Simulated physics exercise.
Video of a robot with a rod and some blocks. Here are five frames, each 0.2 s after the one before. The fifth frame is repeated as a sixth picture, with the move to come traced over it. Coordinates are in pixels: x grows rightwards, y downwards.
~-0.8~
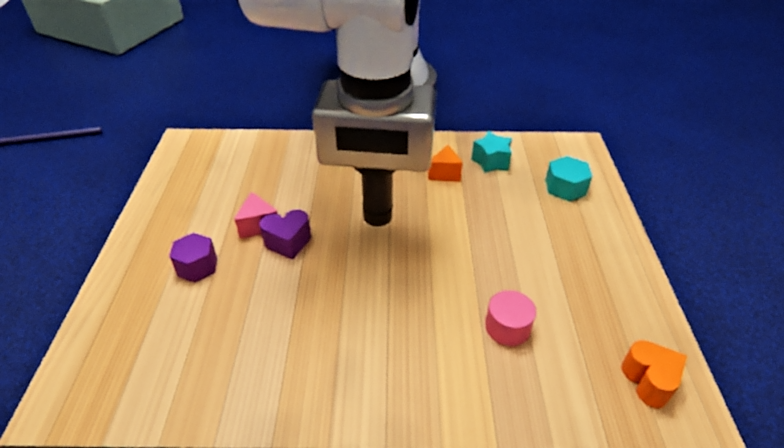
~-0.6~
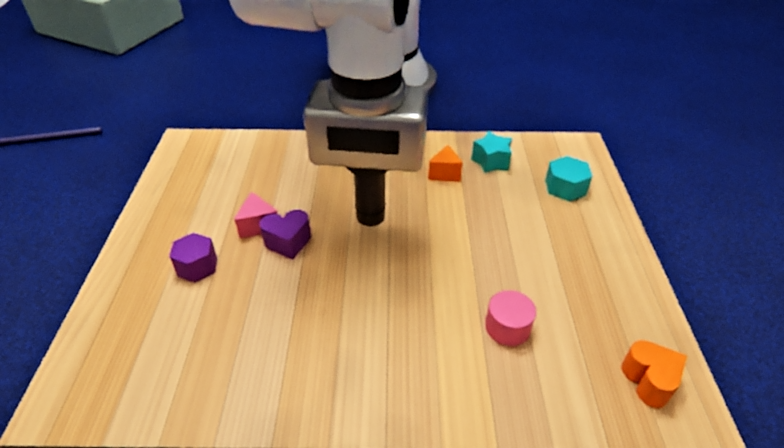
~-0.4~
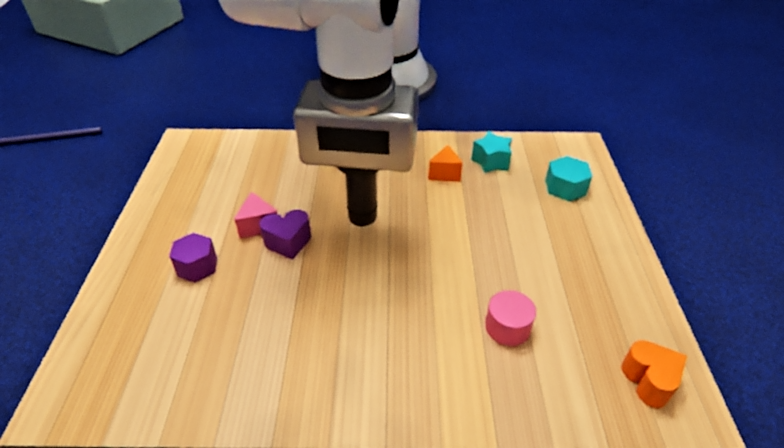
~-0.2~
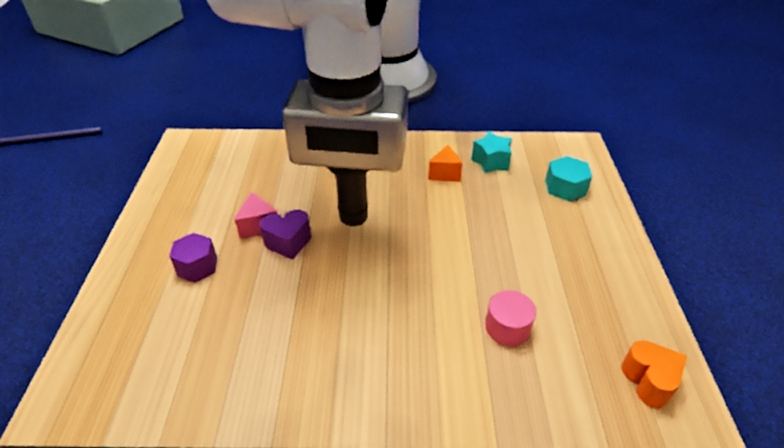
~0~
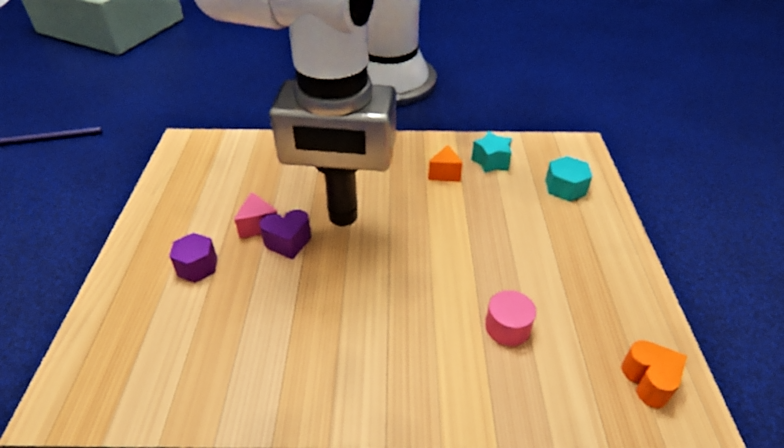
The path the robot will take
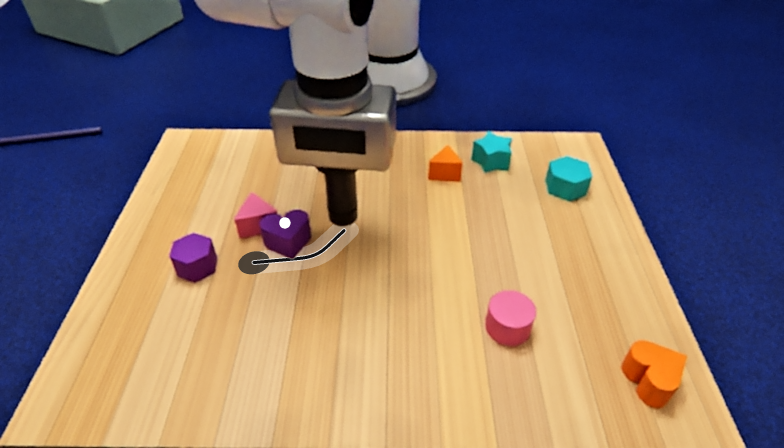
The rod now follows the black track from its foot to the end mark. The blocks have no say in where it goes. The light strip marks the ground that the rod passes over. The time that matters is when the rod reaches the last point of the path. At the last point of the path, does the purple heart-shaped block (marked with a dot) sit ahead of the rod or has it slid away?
At that point it is off to one side or behind.
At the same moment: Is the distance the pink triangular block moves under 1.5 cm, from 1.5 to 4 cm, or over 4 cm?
Between 1.5 and 4 cm.
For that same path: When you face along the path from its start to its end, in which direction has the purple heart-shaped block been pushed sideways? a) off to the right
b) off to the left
Correct choice: A.
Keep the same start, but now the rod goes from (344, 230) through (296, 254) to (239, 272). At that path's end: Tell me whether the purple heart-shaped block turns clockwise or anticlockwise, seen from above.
The block turns clockwise.
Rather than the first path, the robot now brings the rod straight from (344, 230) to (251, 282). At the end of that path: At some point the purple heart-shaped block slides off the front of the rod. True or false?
This is true.
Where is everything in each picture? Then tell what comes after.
The first frame shows rod's lower end at (378, 218); purple hexagonal block at (191, 247); pink triangular block at (254, 207); purple heart-shaped block at (285, 223).
The second frame shows rod at (371, 218); blocks still.
The third frame shows rod at (363, 217); blocks still.
The fourth frame shows rod at (353, 217); blocks still.
The fifth frame shows rod at (343, 217); purple hexagonal block at (191, 247); pink triangular block at (254, 207); purple heart-shaped block at (285, 223).
Drawn move, from (344, 230) through (323, 250) and (290, 259) to (254, 263); the dot is on the purple heart-shaped block.
The first path, step by step. One third of the way, rod at (321, 238); nothing pushed yet.
Two thirds of the way, rod at (286, 246); pink triangular block at (250, 201), turned 15° anticlockwise; purple heart-shaped block at (268, 221), turned 30° clockwise.
At the end, rod at (251, 249); purple hexagonal block still; pink triangular block at (247, 196), turned 10° anticlockwise; purple heart-shaped block at (255, 219), turned 55° clockwise.
